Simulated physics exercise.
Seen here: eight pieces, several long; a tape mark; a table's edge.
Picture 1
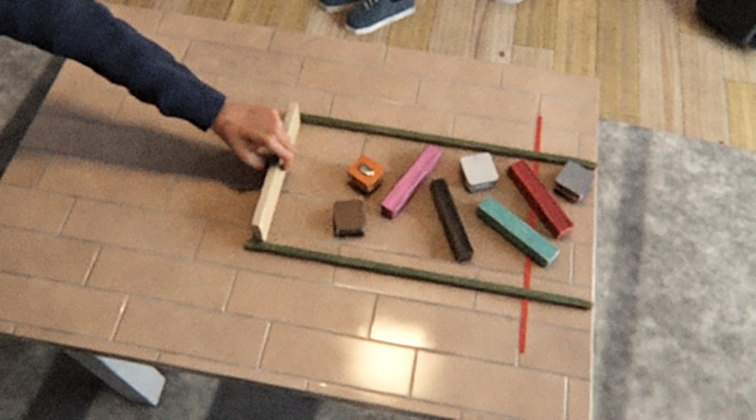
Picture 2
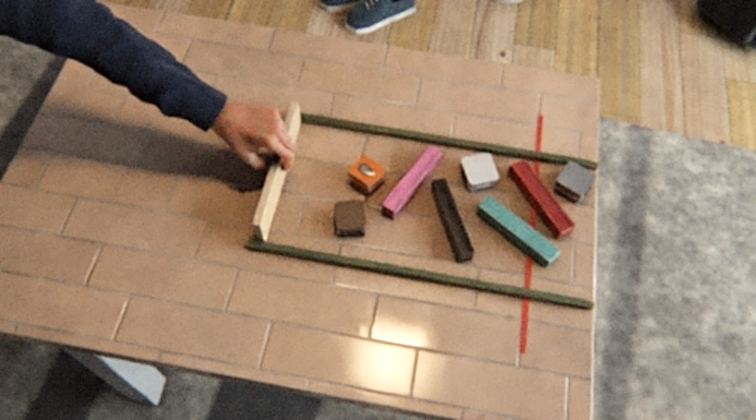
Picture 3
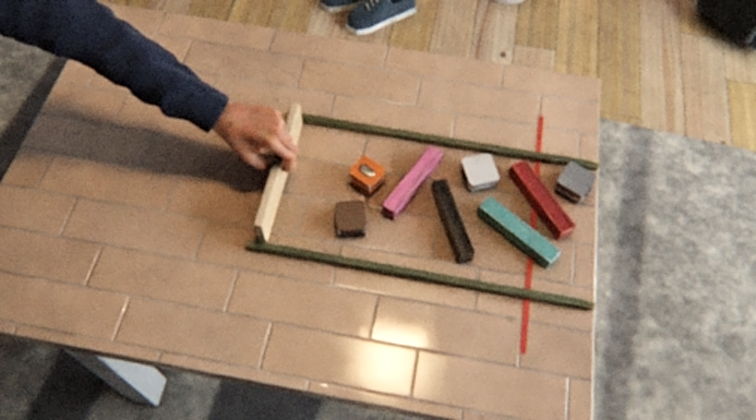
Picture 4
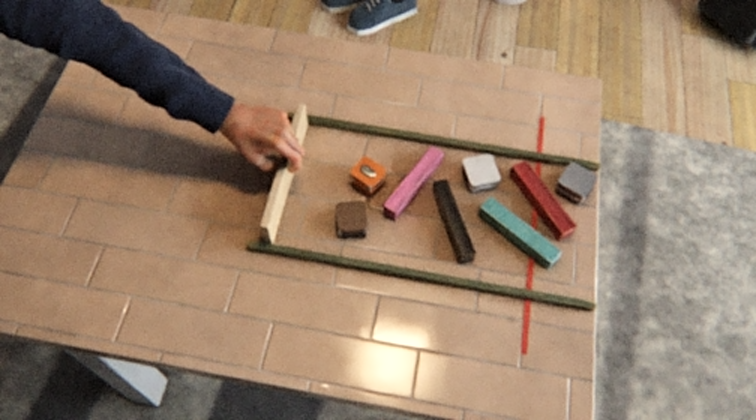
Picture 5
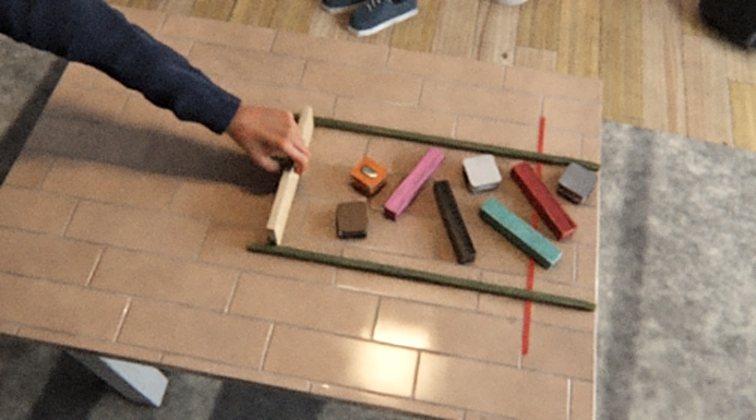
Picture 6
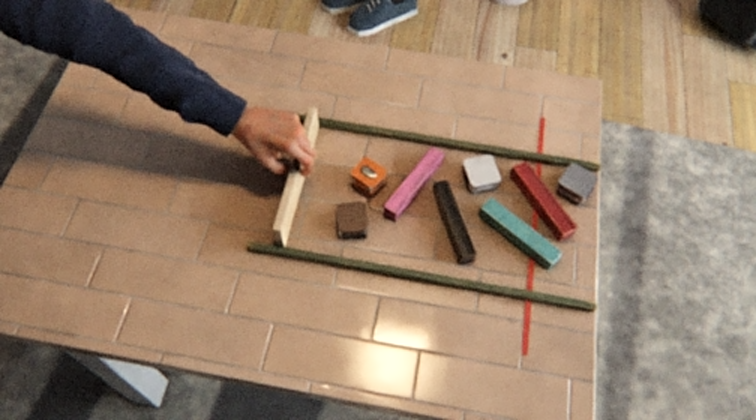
A hand sliding a pale wooden board slightly right between two dark green rails, the scattered coloured blocks ahead staying still.
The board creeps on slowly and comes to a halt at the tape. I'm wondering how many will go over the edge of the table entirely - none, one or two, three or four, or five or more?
Fallen: Three or four.
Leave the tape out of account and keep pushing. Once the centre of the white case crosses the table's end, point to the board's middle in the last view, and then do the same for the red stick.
I'd say about (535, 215) for the first one and about (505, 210) for the second.
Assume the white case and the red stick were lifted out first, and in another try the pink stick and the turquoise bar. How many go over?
You'd get 2 in the first case and 1 in the second one.
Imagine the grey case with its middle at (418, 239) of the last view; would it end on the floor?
I reckon from there it stays aboard.
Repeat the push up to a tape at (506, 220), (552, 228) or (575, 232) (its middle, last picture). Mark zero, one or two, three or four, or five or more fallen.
Run 1 - one to two; run 2 - three or four; run 3 - five or more.
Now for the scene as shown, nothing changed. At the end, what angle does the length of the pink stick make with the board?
It measures close to 10 degrees.
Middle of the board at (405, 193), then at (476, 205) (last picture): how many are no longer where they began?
One spot: 4. Other spot: 8.
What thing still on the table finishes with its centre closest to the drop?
The turquoise bar is it.
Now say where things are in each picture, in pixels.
The first picture shows grey case (573, 183); red stick (540, 198); turquoise bar (517, 231); board (278, 170); tape (532, 223).
The second picture shows red stick (540, 199); white case (479, 173).
The third picture shows turquoise bar (518, 232); orange case (367, 176).
The fourth picture shows grey case (576, 184); black bar (453, 220).
The fifth picture shows red stick (542, 200); brown case (352, 220).
The sixth picture shows grey case (576, 185); red stick (542, 200); turquoise bar (519, 233); board (297, 175); tape (535, 225).
A little later, none off yet; grey case at rest near (576, 185); red stick at rest near (542, 200); turquoise bar at rest near (519, 233).
Next, none off yet; grey case at rest near (576, 185); red stick moving near (545, 199); turquoise bar shifted a little near (533, 237).
Later still, one off so far; grey case dropping near (602, 229); red stick shifted a little near (595, 205); turquoise bar shifted about its own width near (574, 242).
When it is over, the number that fall off is three or four; down, white case, red stick and grey case.
